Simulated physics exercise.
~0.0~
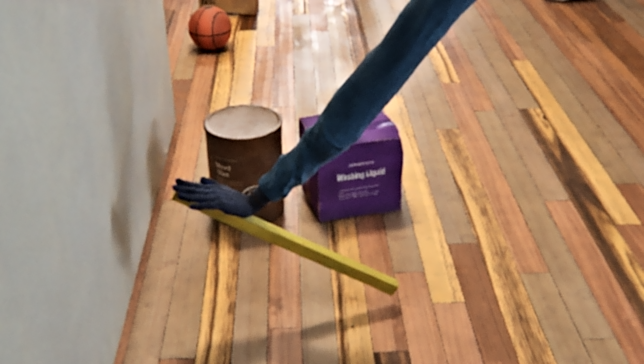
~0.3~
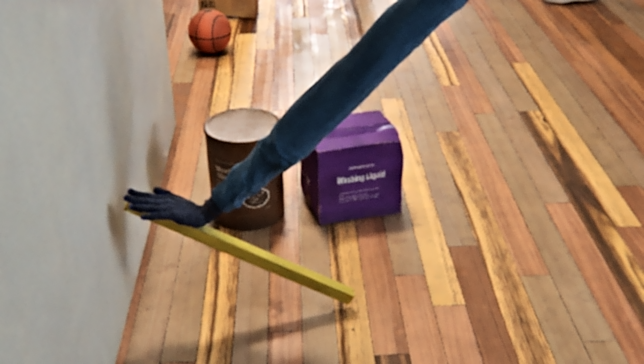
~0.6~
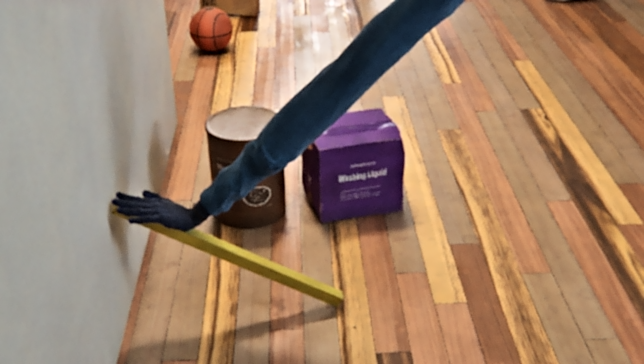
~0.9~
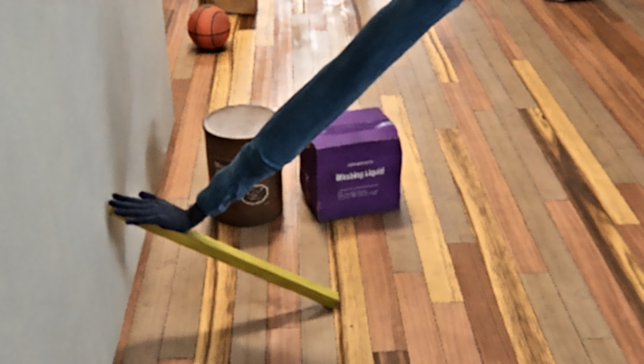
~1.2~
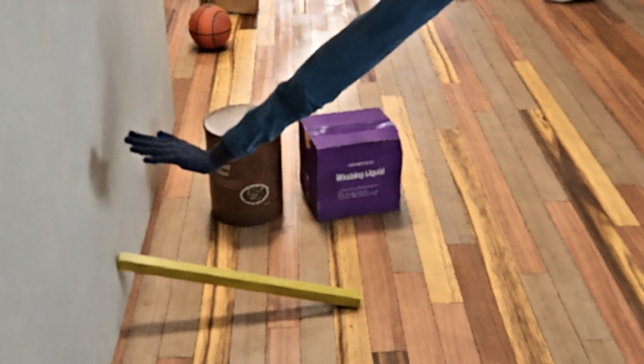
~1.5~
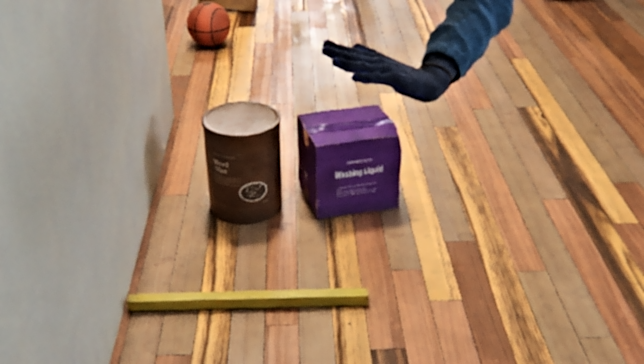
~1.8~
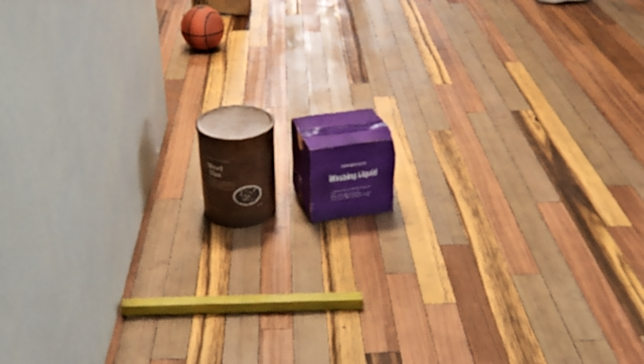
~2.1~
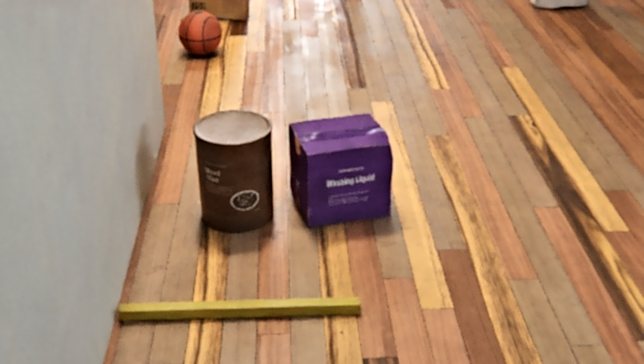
At first, a dark-gloved hand holds a long yellow pole at a slant above a wooden floor, near a brown pail and a purple box. The hand carries the pole left until its upper end rests against the pale wall and its lower end meets the floor. Then the hand lets go and draws back, and the pole does not stay propped. Its upper end slides down the wall as the arm withdraws to the right. In the end, the pole lies flat on the floor, while the pail and box still stand in place behind it.
